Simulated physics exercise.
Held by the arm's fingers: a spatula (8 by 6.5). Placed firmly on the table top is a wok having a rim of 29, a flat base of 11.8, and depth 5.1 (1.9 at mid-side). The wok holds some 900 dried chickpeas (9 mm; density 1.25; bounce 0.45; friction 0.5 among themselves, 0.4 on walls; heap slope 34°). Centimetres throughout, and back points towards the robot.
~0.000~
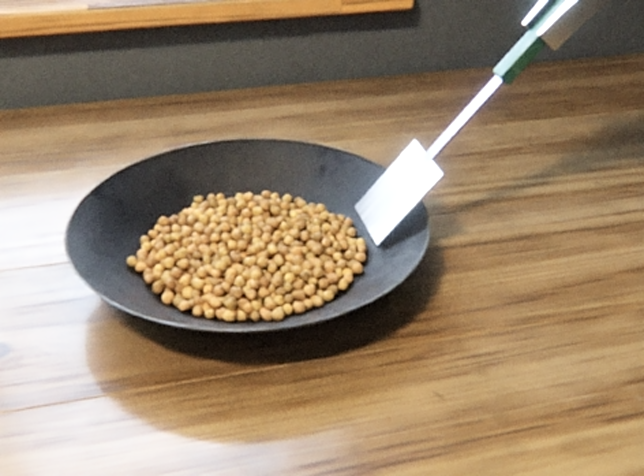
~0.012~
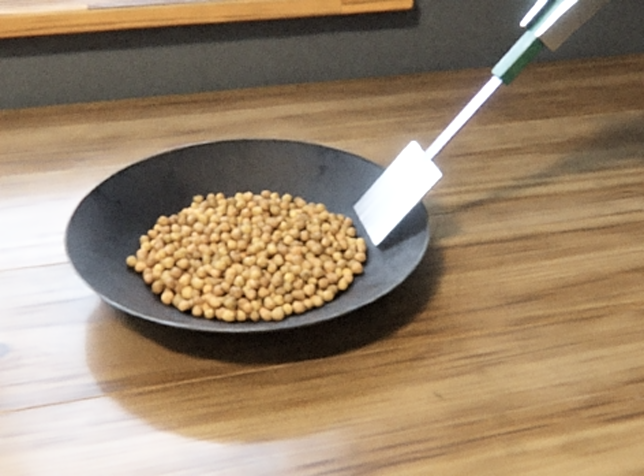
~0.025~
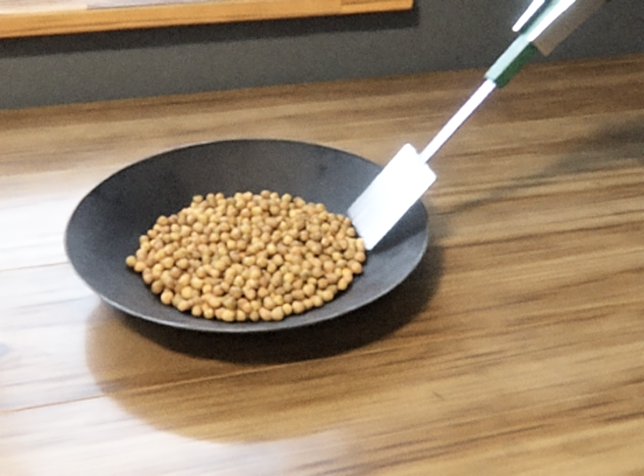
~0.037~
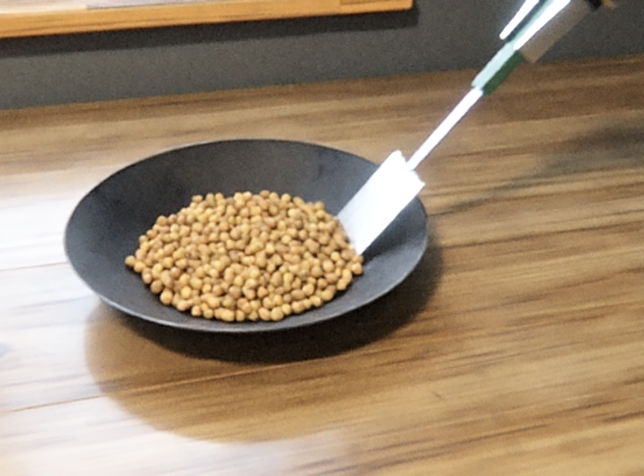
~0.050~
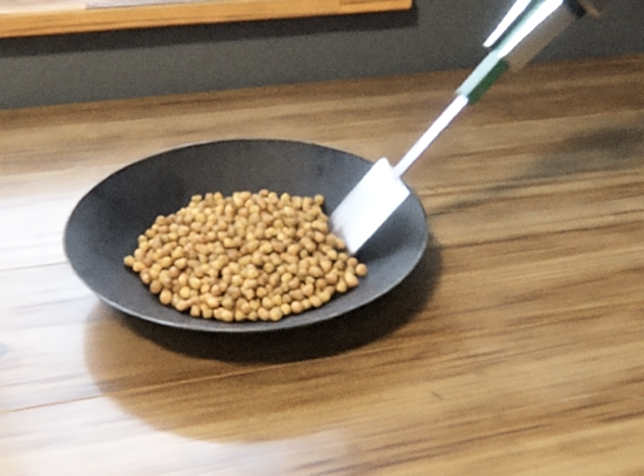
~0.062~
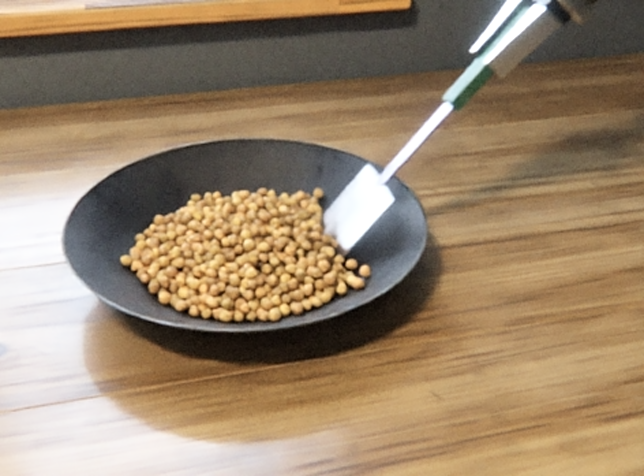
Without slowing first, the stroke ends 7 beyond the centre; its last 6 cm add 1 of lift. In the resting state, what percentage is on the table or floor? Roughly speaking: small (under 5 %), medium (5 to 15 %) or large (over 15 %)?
Roughly, medium, from 5 to 15 %.
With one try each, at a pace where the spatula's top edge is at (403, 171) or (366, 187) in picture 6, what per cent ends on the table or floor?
Estimates: Near 0 %, near 20 %.
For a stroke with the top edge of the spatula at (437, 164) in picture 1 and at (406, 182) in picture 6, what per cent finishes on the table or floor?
Around 0 per cent finishes on the table or floor.
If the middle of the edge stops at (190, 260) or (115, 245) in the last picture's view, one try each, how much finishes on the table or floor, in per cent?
The two tries give near 0 and near 30 in a hundred.
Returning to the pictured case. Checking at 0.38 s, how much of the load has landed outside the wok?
8 %.
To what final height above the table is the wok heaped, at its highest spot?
6.0 cm.
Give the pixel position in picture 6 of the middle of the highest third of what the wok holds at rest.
(131, 249).
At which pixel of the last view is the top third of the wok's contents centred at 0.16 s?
Near pixel (196, 244).
After 0.11 s, sloping 49°, highest piece 5 above the table; 900 in the wok.
After 0.16 s, sloping 49°, highest piece 6 above the table; 900 in the wok.
After 0.38 s, sloping 49°, highest piece 7 above the table; 818 in the wok, 65 on the table or floor, 17 on the blade or in flight.
After 1.43 s, sloping 49°, highest piece 6 above the table; 816 in the wok, 84 on the table or floor.
At rest, 816 in the wok, 84 on the table or floor. That is 9 % on the table or floor.
